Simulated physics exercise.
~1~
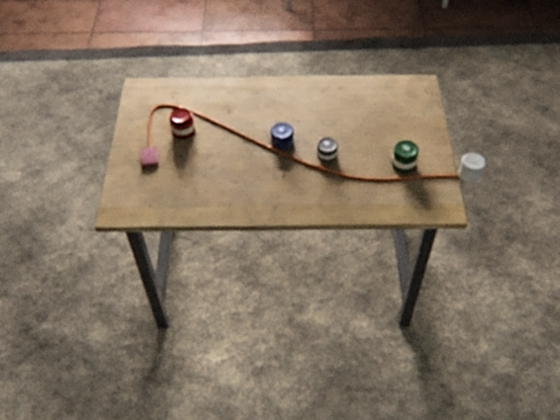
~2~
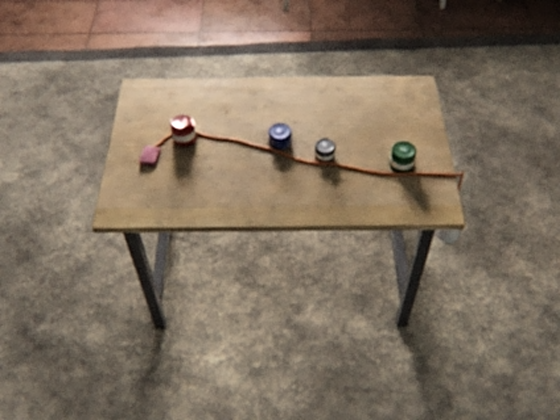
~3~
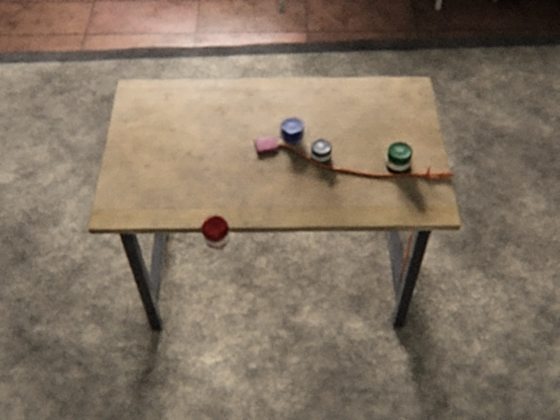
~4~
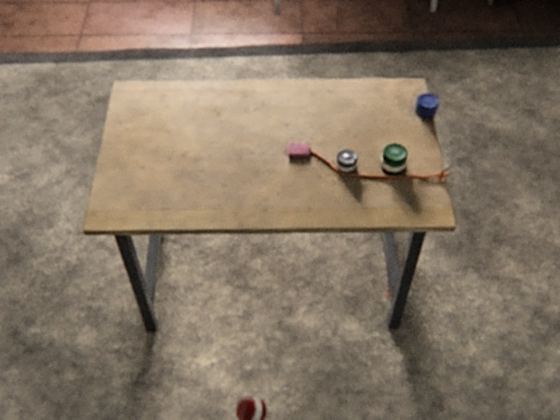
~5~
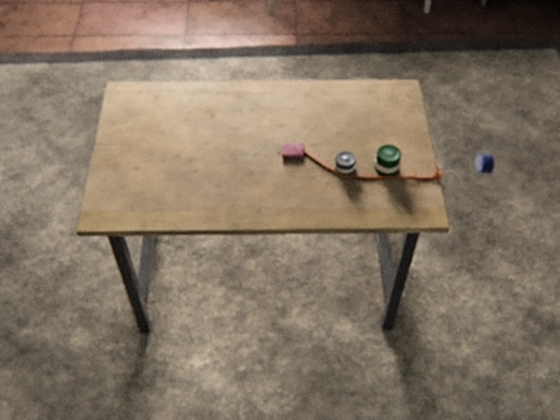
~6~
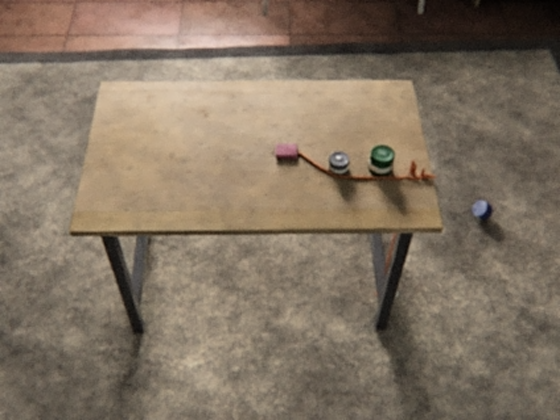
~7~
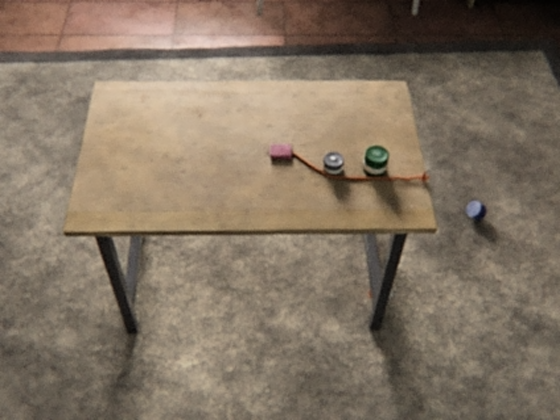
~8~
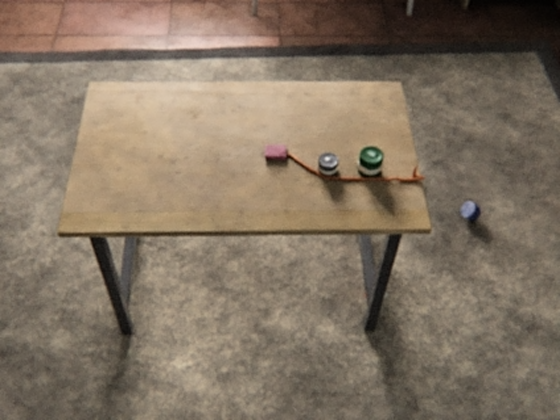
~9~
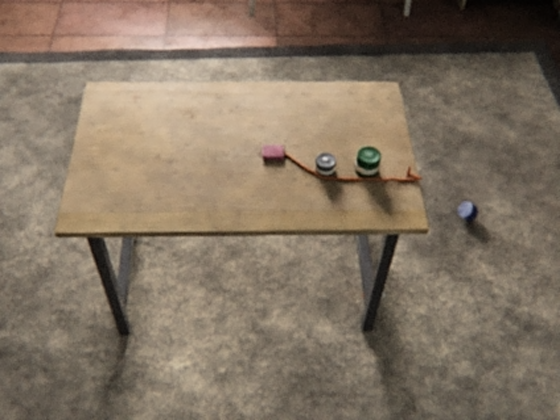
Orange cable sliding off a table's right side, knocking a red jar and blue tub to the floor, two tins remaining.
